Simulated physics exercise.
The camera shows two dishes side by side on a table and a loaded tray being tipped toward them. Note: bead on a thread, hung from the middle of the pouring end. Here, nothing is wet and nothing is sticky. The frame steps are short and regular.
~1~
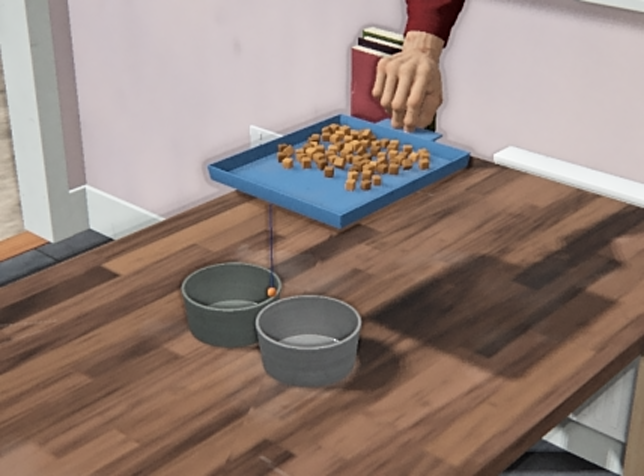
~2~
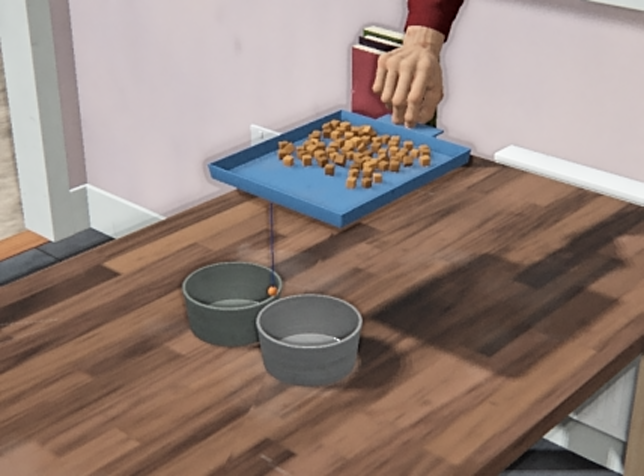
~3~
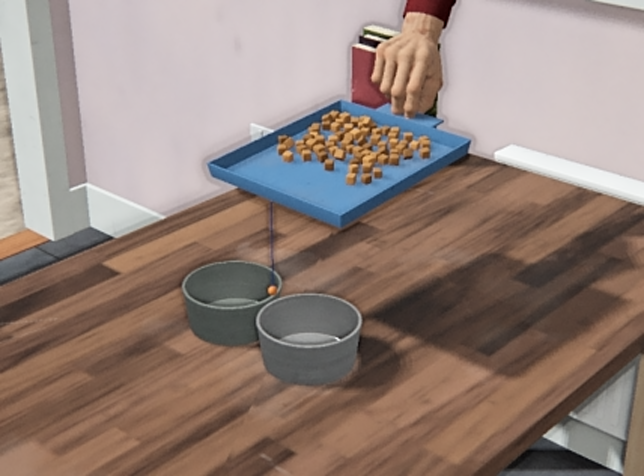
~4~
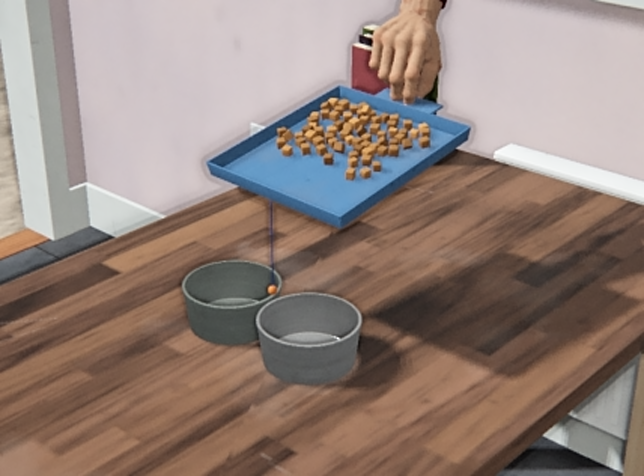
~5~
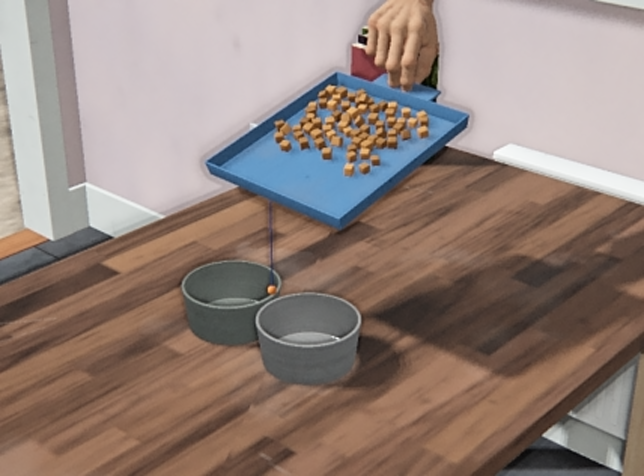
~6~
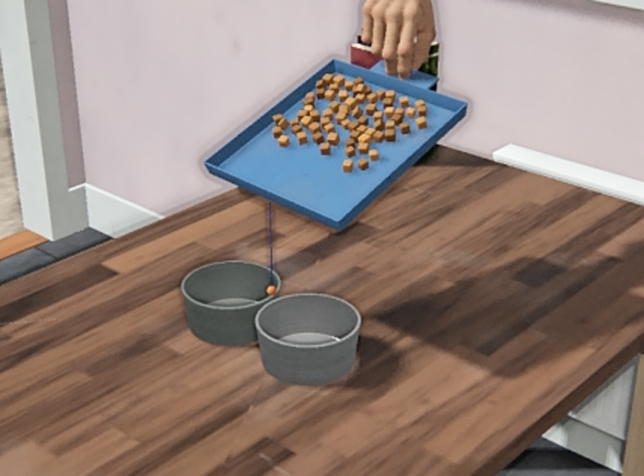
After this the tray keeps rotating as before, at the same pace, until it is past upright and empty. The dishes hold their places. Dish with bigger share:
More pours into the right one.
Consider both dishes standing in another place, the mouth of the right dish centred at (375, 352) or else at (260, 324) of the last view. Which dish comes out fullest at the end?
Results - the dish on the left side first, the dish on the right side second.
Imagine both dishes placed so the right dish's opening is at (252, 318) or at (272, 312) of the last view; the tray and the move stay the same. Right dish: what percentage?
Close to 40 in a hundred, then close to 30 in a hundred.
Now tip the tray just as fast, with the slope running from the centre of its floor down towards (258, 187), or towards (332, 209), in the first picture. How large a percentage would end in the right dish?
First some 0, then 60 per cent.
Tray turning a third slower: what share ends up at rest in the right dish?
About 30 %.
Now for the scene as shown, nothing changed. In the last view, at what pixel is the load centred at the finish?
Centre at rest: Close to (256, 382).
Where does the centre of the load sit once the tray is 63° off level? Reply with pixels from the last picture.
Its middle sits at about pixel (291, 186).
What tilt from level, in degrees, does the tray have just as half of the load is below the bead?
It has tipped about 115 degrees.
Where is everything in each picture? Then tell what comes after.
The first frame shows corners of the pouring end (211, 165) and (340, 213), level; middle of the load (346, 155), brown sugar cubes; left dish (197, 320); right dish (273, 358); bead on its thread (272, 293).
The second frame shows corners of the pouring end (211, 164) and (341, 213), level; middle of the load (346, 152).
The third frame shows corners of the pouring end (211, 163) and (340, 213), tipped barely, lowest at the right corner; middle of the load (346, 145).
The fourth frame shows corners of the pouring end (210, 162) and (340, 214), tipped a little, lowest at the right corner; middle of the load (345, 136).
The fifth frame shows corners of the pouring end (208, 161) and (339, 216), tipped a little, lowest at the right corner; middle of the load (343, 127).
The sixth frame shows corners of the pouring end (207, 161) and (338, 219), tipped clearly, lowest at the right corner; middle of the load (342, 119); left dish (196, 318); right dish (273, 356).
Just after the last frame, tray tipped steeply; almost all on the tray; about a tenth in the air.
A moment on, tray tipped past a quarter turn; the larger part on the tray; about a tenth in the right dish; about a tenth outside both; just a few in the air.
Further on, tray tipped past a quarter turn; roughly a third in the right dish; roughly two thirds outside both.
When it is over, tray tipped past a quarter turn; roughly a third in the right dish; not one in the left dish; roughly two thirds outside both.
